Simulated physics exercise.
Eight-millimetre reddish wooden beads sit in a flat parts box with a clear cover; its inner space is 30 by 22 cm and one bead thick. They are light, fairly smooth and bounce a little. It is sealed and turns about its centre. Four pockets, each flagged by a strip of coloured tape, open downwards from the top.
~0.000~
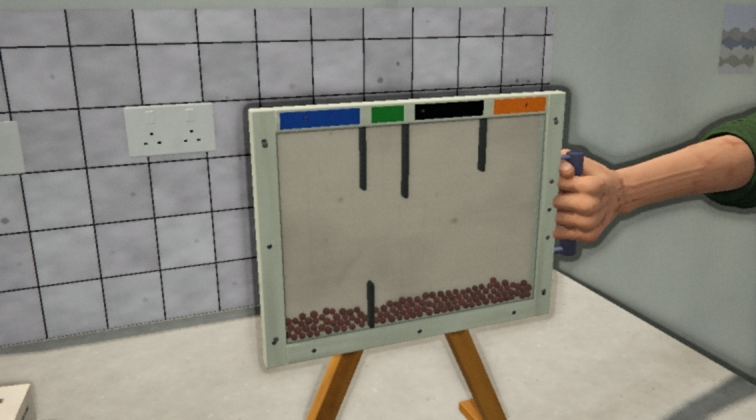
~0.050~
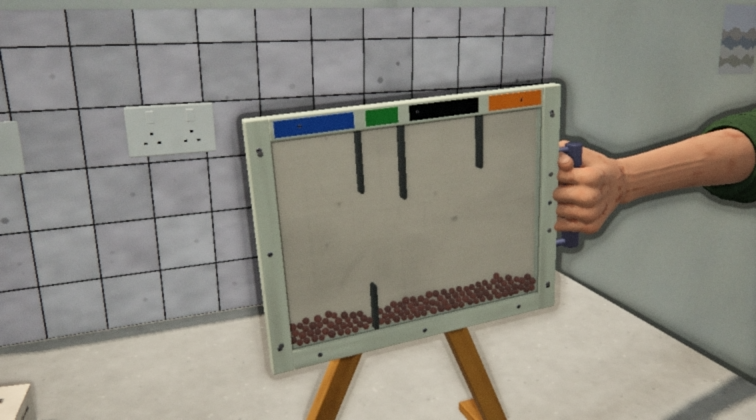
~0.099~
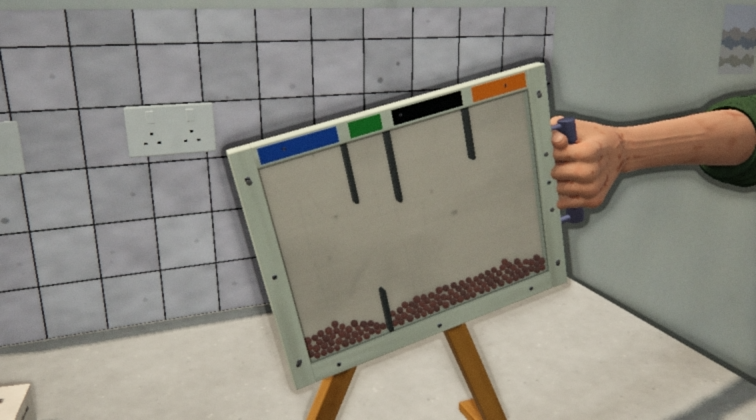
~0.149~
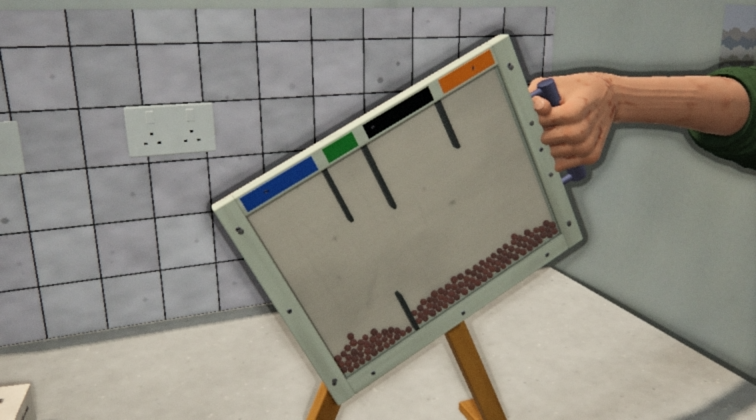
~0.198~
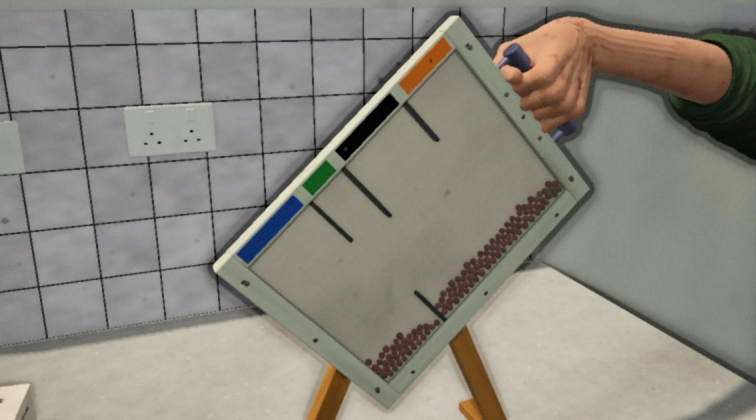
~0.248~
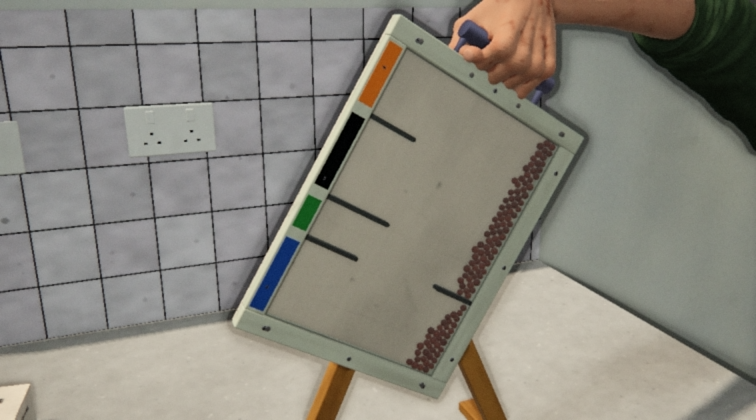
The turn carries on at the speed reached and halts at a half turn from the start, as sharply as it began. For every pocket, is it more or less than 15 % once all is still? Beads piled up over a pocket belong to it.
Black pocket: More; blue pocket: More; green pocket: More; orange pocket: Less than 15 %.
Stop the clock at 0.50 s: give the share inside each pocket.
Black pocket: 0; blue pocket: 0; green pocket: 0; orange pocket: 0.
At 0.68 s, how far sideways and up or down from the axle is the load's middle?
Some 3 cm right and 6 cm below.
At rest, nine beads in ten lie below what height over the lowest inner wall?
Roughly 3 cm.
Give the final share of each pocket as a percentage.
Black pocket: 30; blue pocket: 40; green pocket: 20; orange pocket: 10.
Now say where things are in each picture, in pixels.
Level, about 120 beads; load centre (417, 307); top bead (493, 280); black (450, 110), blue (321, 119), green (388, 114), orange (520, 105); walls (371, 328) to (371, 284), in the first frame.
Turned 3° anticlockwise; load centre (420, 306); top bead (496, 276), in the second frame.
Turned 12° anticlockwise; load centre (431, 303); top bead (505, 262), in the third frame.
Turned 26° anticlockwise; load centre (449, 293); top bead (546, 224), in the fourth frame.
Turned 42° anticlockwise; load centre (467, 279); top bead (548, 184), in the fifth frame.
Turned 59° anticlockwise; load centre (482, 260); top bead (547, 144); black (340, 151), blue (274, 274), green (307, 213), orange (380, 74); partition tips (355, 258), (386, 224), (412, 139), in the sixth frame.
By 0.50 s it has turned 143°, the beads' middle is 7 cm right of and 1 cm above the axle; inside pockets, nothing yet.
By 0.68 s it has turned 180°, the beads' middle is 3 cm right of and 6 cm below the axle; inside pockets, black 20 %, blue 20 %, green 20 %, orange 5 %.
At rest by 1.5 s, black 30 %, blue 40 %, green 20 %, orange 10 %.
